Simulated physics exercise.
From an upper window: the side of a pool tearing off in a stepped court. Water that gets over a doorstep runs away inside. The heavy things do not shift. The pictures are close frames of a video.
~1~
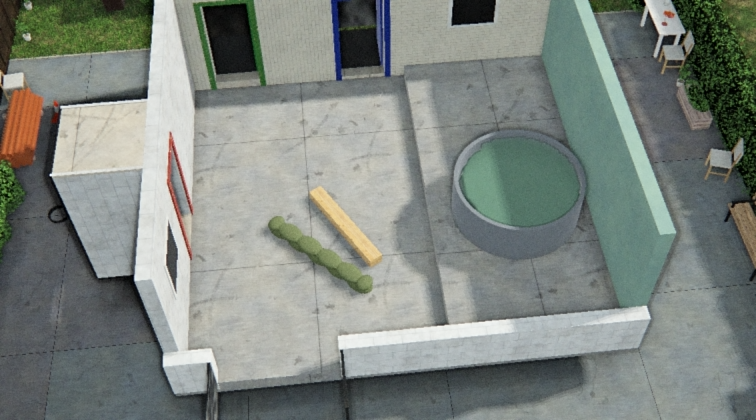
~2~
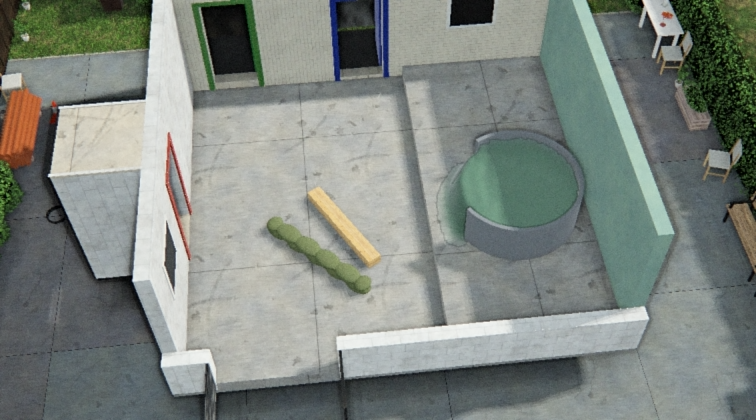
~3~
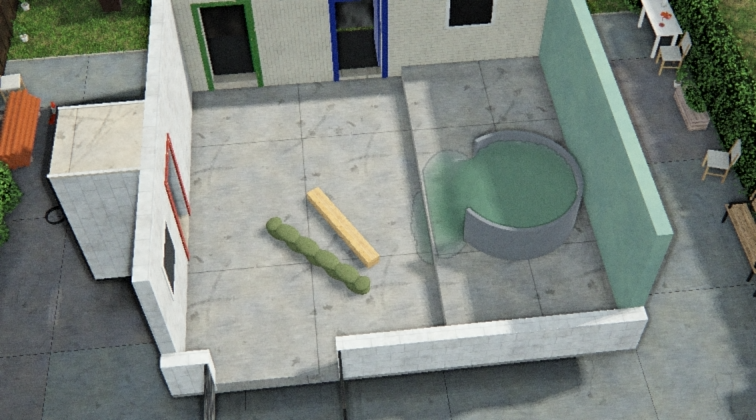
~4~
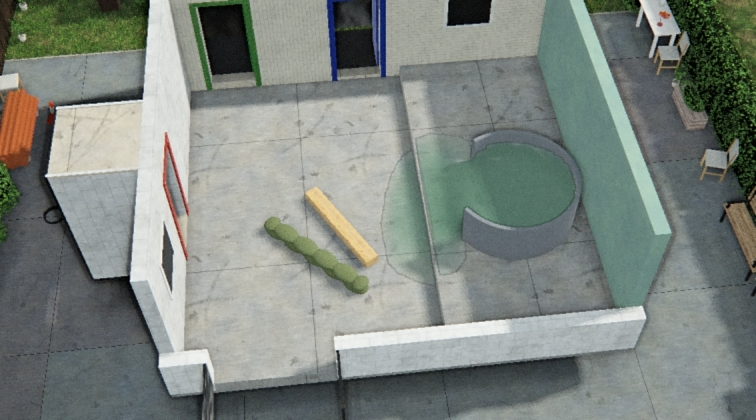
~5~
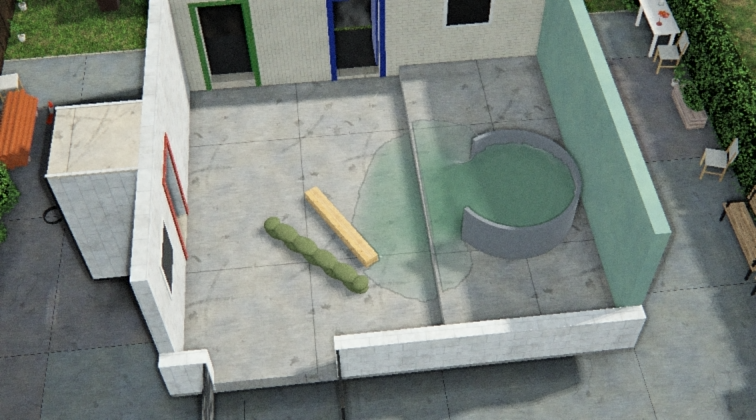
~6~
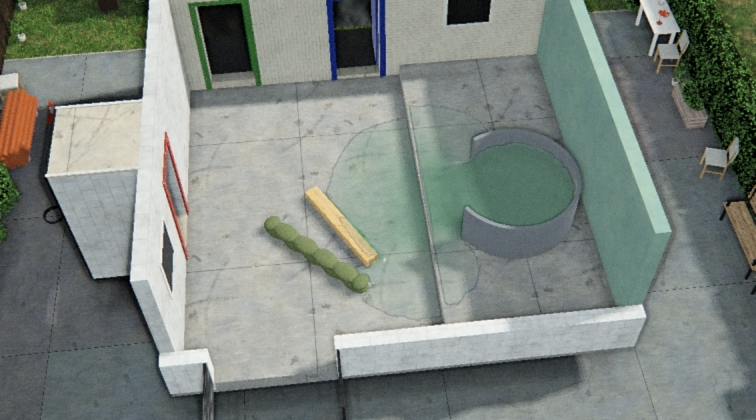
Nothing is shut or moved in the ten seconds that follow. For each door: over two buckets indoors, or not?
The green door floods; the red door holds within the limit; the blue door floods.
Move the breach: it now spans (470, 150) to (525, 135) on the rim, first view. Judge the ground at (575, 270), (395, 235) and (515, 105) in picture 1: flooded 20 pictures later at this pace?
As listed: Clear, no water, under water.
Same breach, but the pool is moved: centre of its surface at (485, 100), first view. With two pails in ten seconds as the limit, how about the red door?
Then: Red door is over.
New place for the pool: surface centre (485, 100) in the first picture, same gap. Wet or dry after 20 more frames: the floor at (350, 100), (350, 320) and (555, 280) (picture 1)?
In that order: Covered, no water, no water.
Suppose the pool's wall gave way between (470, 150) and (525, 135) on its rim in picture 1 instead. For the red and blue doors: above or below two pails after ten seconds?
Red takes less, blue floods.
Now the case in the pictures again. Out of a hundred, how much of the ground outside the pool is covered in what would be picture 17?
Close to 50 %.
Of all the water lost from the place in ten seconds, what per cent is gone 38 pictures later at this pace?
Some 30 per cent.
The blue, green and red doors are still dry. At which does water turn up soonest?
I say the door marked blue.
A moment on, water covers 40 % of the floor; the green door not reached, the red door not reached, the blue door wet at the sill, nothing in.
Next, water covers 50 % of the floor; the green door wet at the sill, nothing in, the red door not reached, the blue door wet at the sill, nothing in.
Then, water covers 55 % of the floor; the green door over two buckets in, the red door wet at the sill, nothing in, the blue door under two buckets in.
Later, water covers 65 % of the floor; the green door over two buckets in, the red door wet at the sill, nothing in, the blue door over two buckets in.
In the end, water covers 70 % of the floor; the green door over two buckets in, the red door wet at the sill, nothing in, the blue door far over two buckets in.
